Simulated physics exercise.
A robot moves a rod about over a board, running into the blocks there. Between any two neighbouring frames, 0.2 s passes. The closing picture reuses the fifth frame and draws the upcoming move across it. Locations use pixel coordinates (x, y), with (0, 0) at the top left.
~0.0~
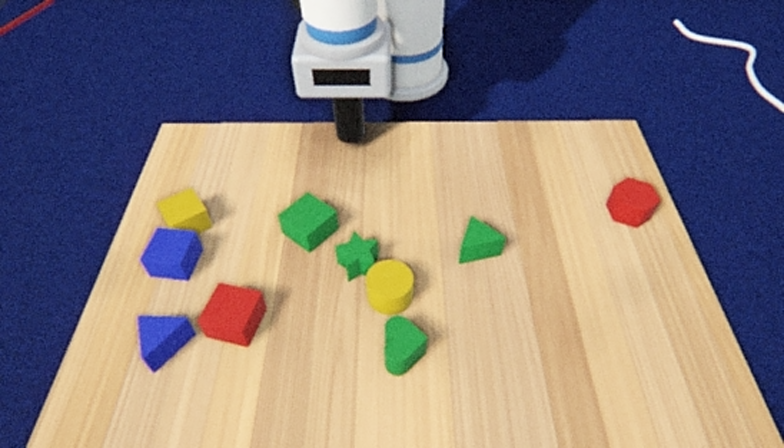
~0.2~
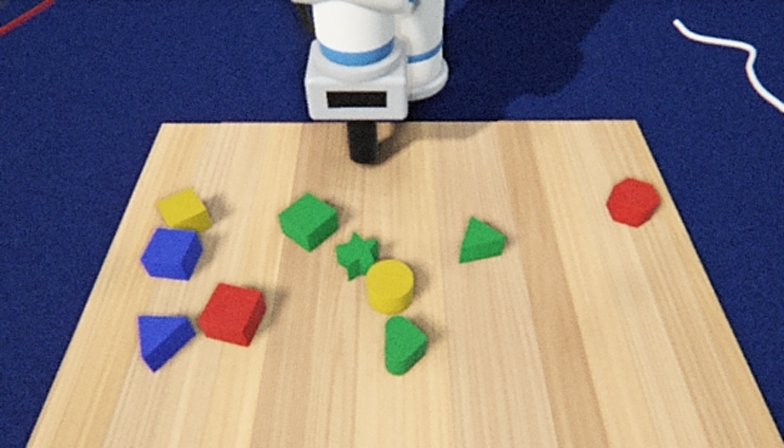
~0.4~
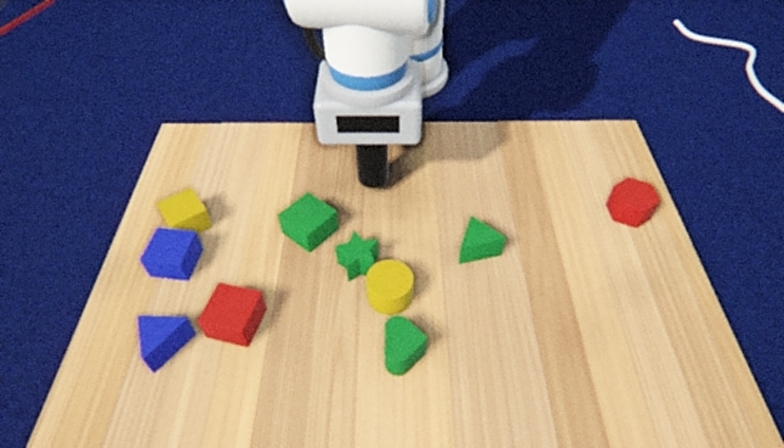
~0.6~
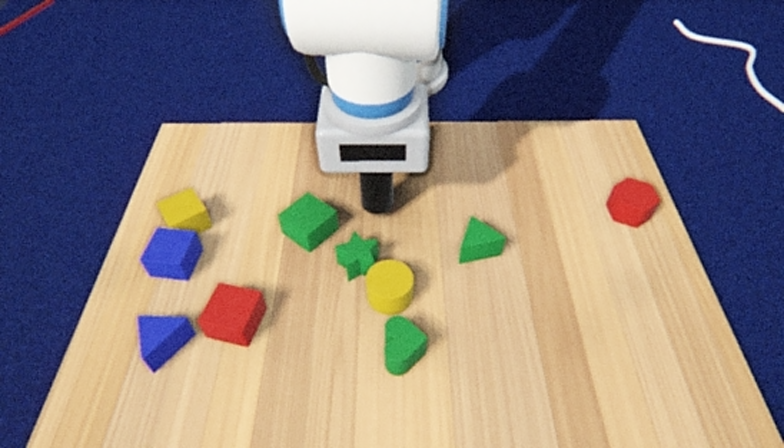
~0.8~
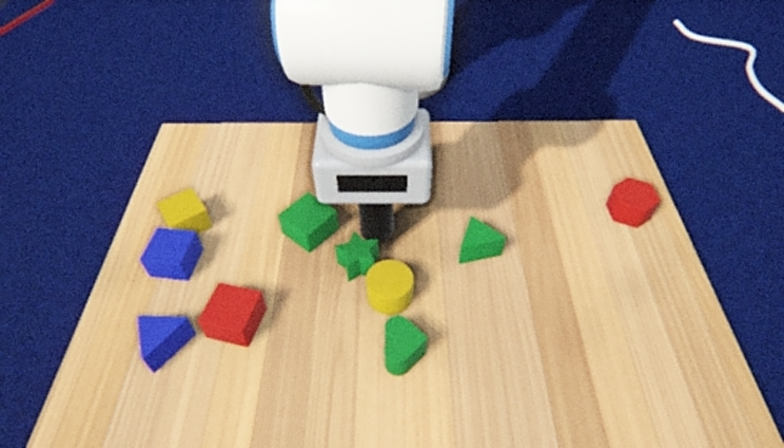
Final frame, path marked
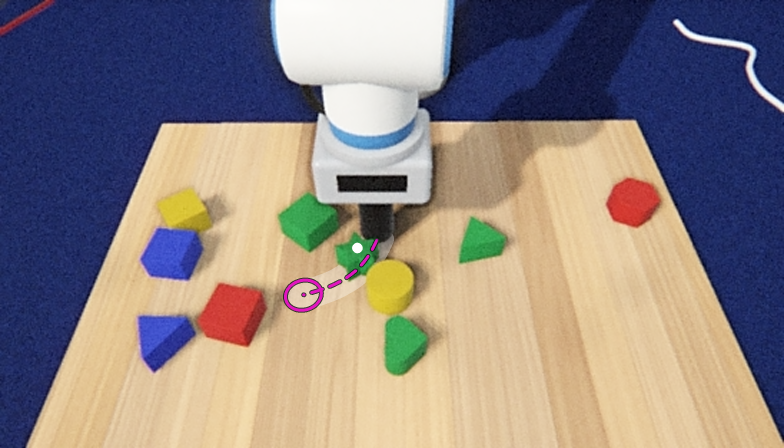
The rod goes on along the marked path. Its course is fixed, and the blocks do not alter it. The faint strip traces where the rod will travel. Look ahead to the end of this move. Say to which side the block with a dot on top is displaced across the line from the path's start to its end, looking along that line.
My answer: Left.
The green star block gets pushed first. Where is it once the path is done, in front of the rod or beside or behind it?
It falls back or aside.
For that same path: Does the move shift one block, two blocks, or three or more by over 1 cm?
The count is one.
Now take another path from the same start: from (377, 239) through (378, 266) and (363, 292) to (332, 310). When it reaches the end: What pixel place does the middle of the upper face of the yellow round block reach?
My prediction: (390, 301).
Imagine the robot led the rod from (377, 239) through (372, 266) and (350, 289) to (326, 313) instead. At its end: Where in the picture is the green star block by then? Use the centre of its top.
At (294, 317).
The line goes from (377, 239) through (363, 263) and (337, 283) to (303, 295); the dot is on the green star block.
On the path given first. One third of the way, rod (362, 255); green star block (343, 269).
Two thirds of the way, rod (336, 275); green star block (318, 292).
At the end, rod (301, 286); green star block (300, 307), turned 30° anticlockwise; yellow round block unmoved.
